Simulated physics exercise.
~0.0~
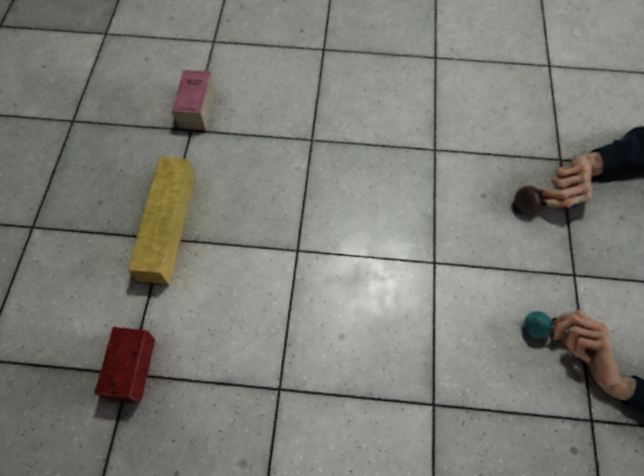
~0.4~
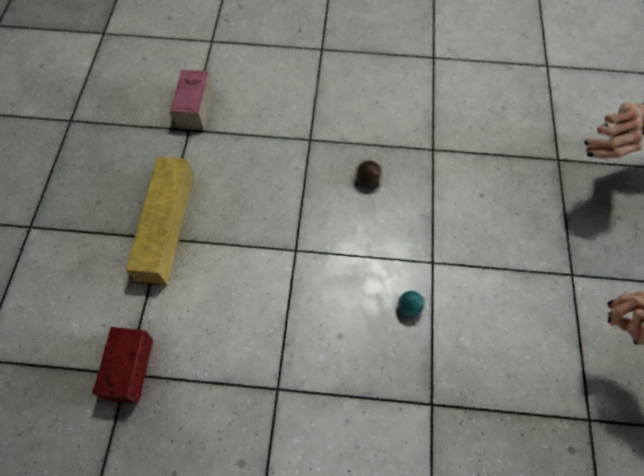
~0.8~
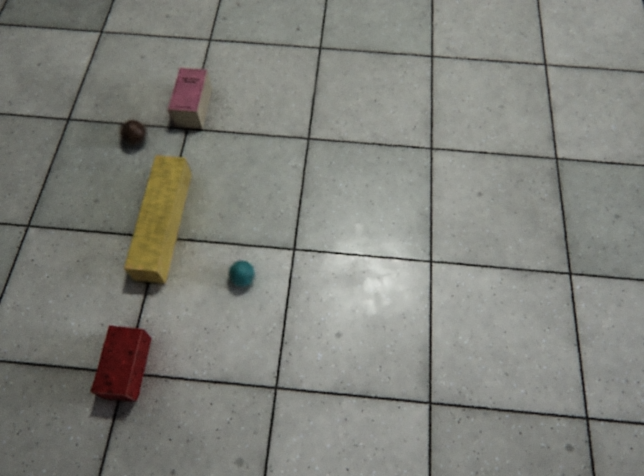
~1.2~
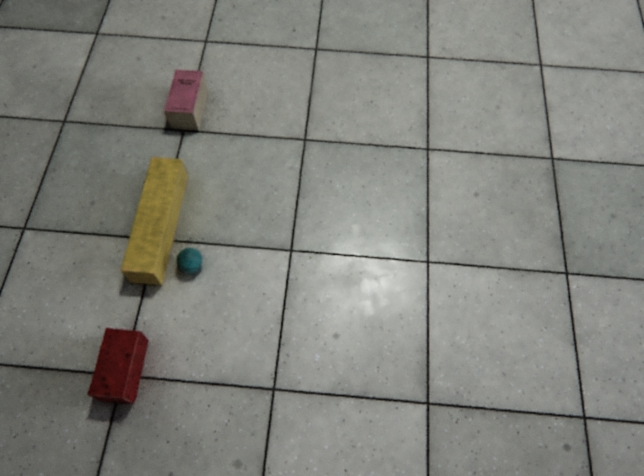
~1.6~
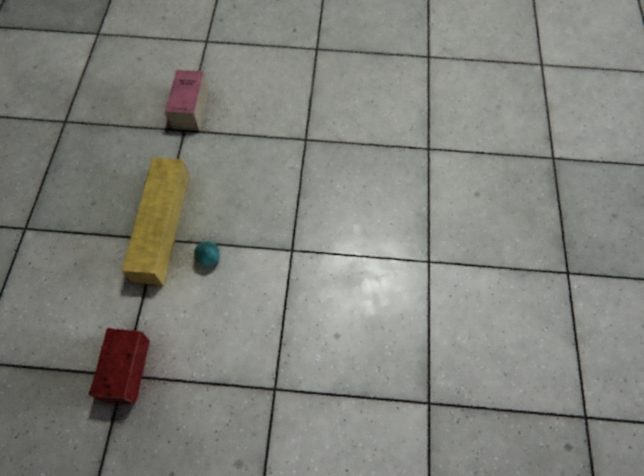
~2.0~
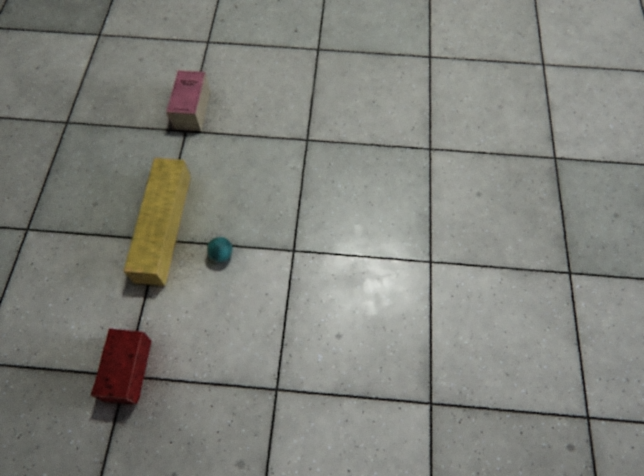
At first, two hands at the right hold a small brown ball-like object and a turquoise ball on a tiled floor, facing a pink block, a long yellow block and a red block lined up at the left. The hands release both and draw back as the pair roll left. The brown one slips through the gap between the pink and yellow blocks and goes out of view. The turquoise ball reaches the yellow block near its lower end and bounces off it. It ends up rolling slightly back to the right, while the blocks stay put.
